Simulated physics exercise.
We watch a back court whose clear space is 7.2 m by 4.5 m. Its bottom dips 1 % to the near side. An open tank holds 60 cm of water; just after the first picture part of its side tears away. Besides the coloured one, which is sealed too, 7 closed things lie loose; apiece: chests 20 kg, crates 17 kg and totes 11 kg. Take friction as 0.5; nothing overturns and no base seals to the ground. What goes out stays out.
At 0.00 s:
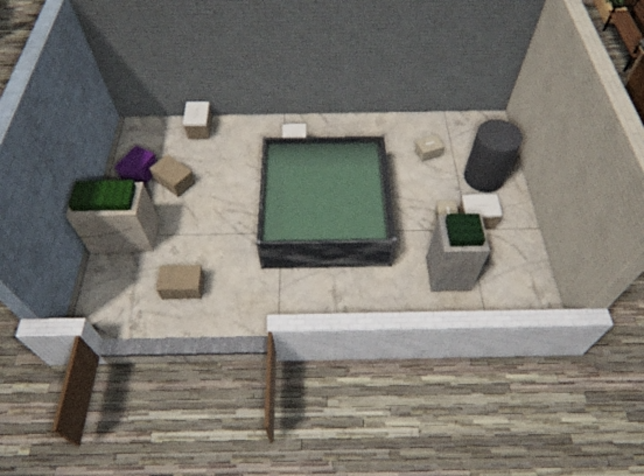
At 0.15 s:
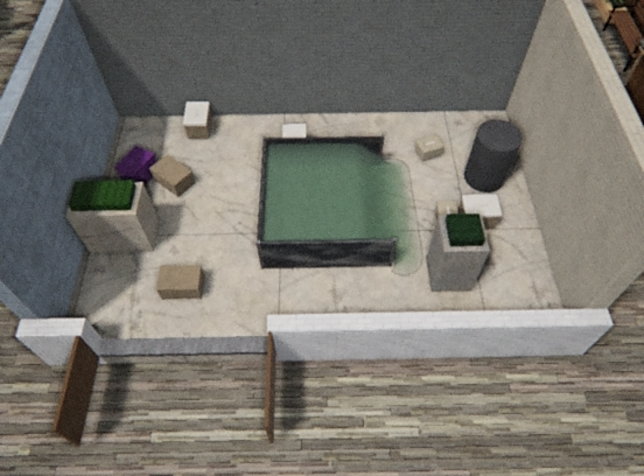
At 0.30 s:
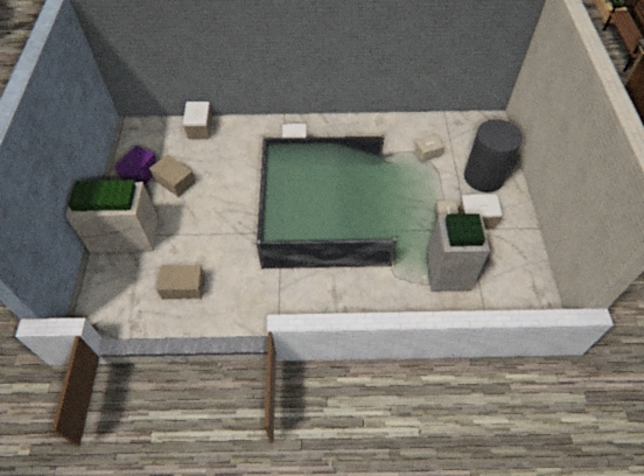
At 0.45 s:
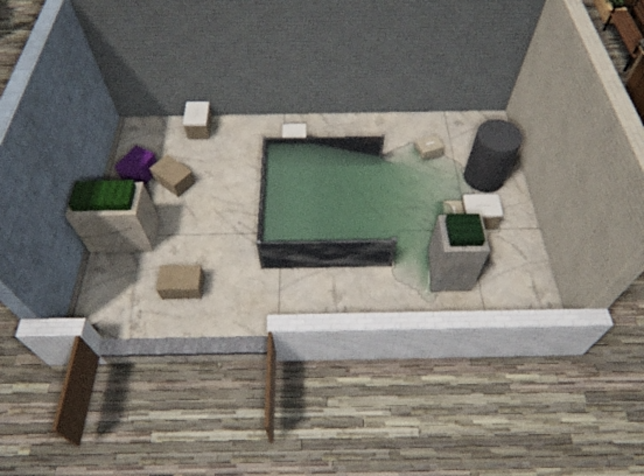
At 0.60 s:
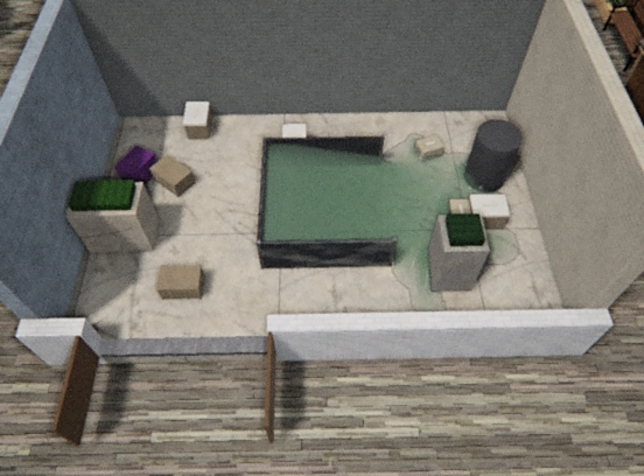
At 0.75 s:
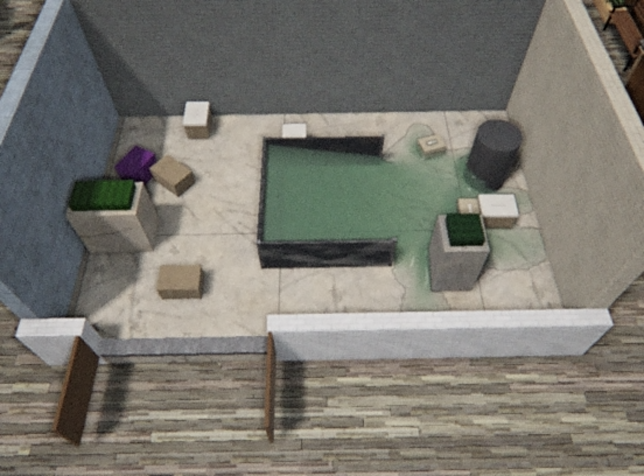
At the start, greenish water fills a square tank in a walled court scattered with boxes, one of them purple. The tank's right side opens and water spreads rightward over the pale floor, around the nearby planter and dark cylinder, nudging two boxes slightly while the purple one stays still.
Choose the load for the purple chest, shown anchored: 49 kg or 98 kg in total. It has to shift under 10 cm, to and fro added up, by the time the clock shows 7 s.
I expect that the smaller load will do.
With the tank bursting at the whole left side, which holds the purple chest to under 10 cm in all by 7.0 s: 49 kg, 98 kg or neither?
In that case only the larger load is enough.
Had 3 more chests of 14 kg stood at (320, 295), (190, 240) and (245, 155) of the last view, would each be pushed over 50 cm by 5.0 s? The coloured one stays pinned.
In turn: Over, less, under.
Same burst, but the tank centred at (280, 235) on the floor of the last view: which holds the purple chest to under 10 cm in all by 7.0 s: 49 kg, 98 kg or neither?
In that case the lower weight is enough.
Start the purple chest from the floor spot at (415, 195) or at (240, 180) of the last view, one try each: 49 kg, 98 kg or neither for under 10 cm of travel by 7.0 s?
In turn: Neither holds; the smaller is enough.
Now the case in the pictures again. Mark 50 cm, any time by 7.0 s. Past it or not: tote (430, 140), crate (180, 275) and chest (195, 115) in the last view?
In that order: Over, past it, past it.
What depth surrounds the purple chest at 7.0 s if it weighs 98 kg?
About 6 cm.
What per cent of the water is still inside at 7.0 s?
About 94 per cent.
After 1.4 s the purple chest would be 0 cm from its start with 49 kg and 0 cm from its start with 98 kg; 0 cm of water round it then.
After 3.1 s the purple chest would be 0 cm from its start with 49 kg and 0 cm from its start with 98 kg; 0 cm of water round it then.
After 4.9 s the purple chest would be 0 cm from its start with 49 kg and 0 cm from its start with 98 kg; 0 cm of water round it then.
After 7.0 s the purple chest would be 0 cm from its start with 49 kg and 0 cm from its start with 98 kg; 6 cm of water round it then.
